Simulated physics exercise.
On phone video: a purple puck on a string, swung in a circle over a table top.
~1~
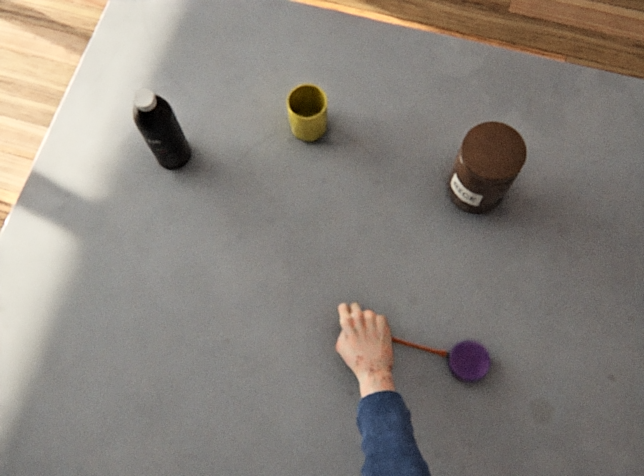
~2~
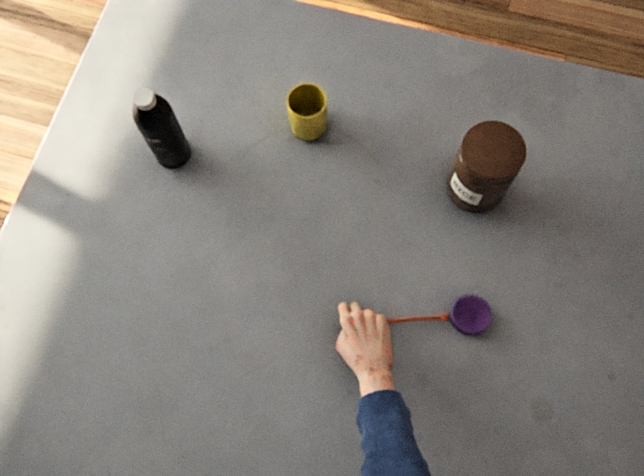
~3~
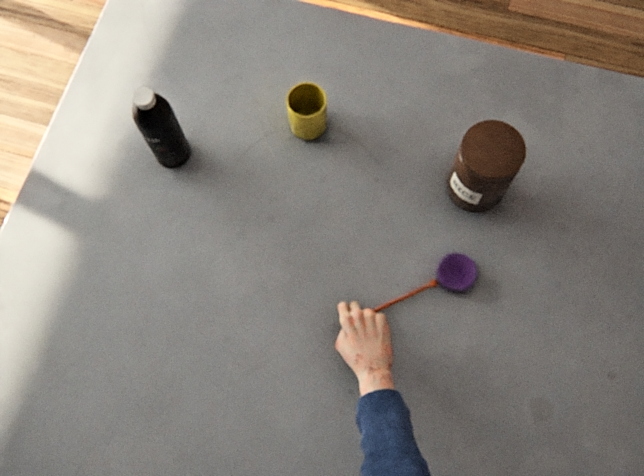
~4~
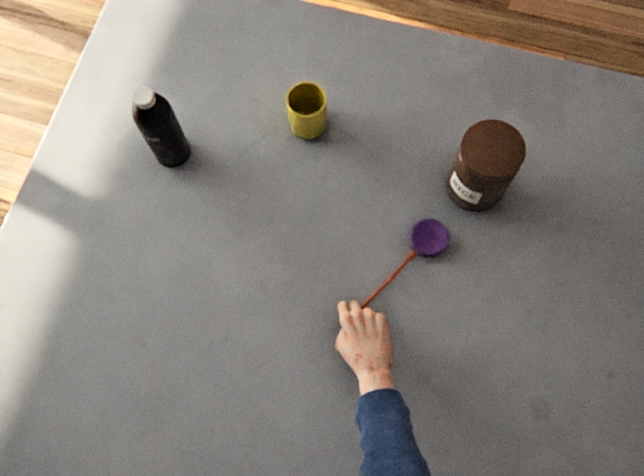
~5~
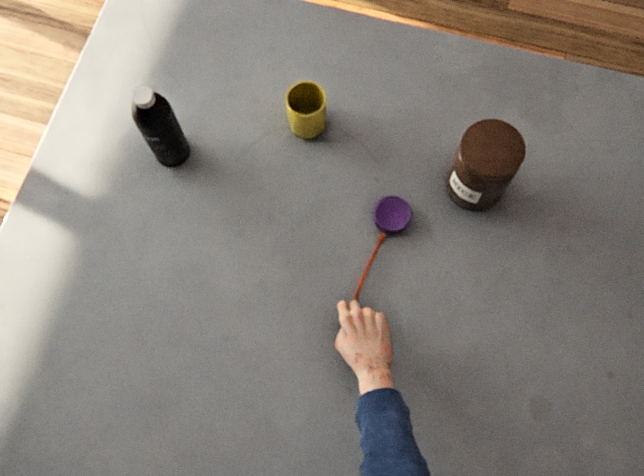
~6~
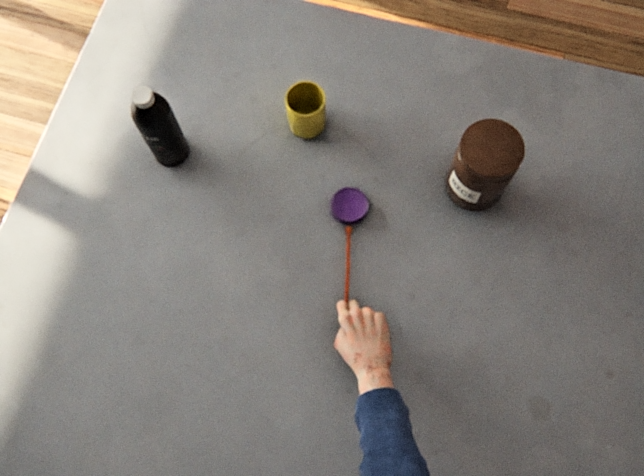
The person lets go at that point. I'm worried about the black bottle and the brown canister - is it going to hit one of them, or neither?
Well, the black bottle will be missed, the brown canister will be missed.
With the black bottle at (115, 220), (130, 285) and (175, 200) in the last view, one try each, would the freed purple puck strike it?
So, the first case sees it get smacked, the second case sees it get away, and the third case sees it get smacked.
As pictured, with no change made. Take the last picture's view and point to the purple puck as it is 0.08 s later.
At that time it sits close to pixel (268, 214).
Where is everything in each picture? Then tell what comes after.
Purple puck (470, 361); black bottle (144, 98); brown canister (494, 150); yellow mug (307, 101), in the first frame.
Purple puck (472, 314), in the second frame.
Purple puck (457, 271), in the third frame.
Purple puck (430, 236), in the fourth frame.
Purple puck (392, 213), in the fifth frame.
Purple puck (349, 204); black bottle (142, 95); brown canister (493, 147); yellow mug (305, 98); going round anticlockwise, in the sixth frame.
Then, 0.08 s on from there, puck near (268, 214).
Then, 0.20 s on from there, puck near (173, 224).
In the end, puck near (78, 234). The black bottle escapes it and the brown canister stays untouched.
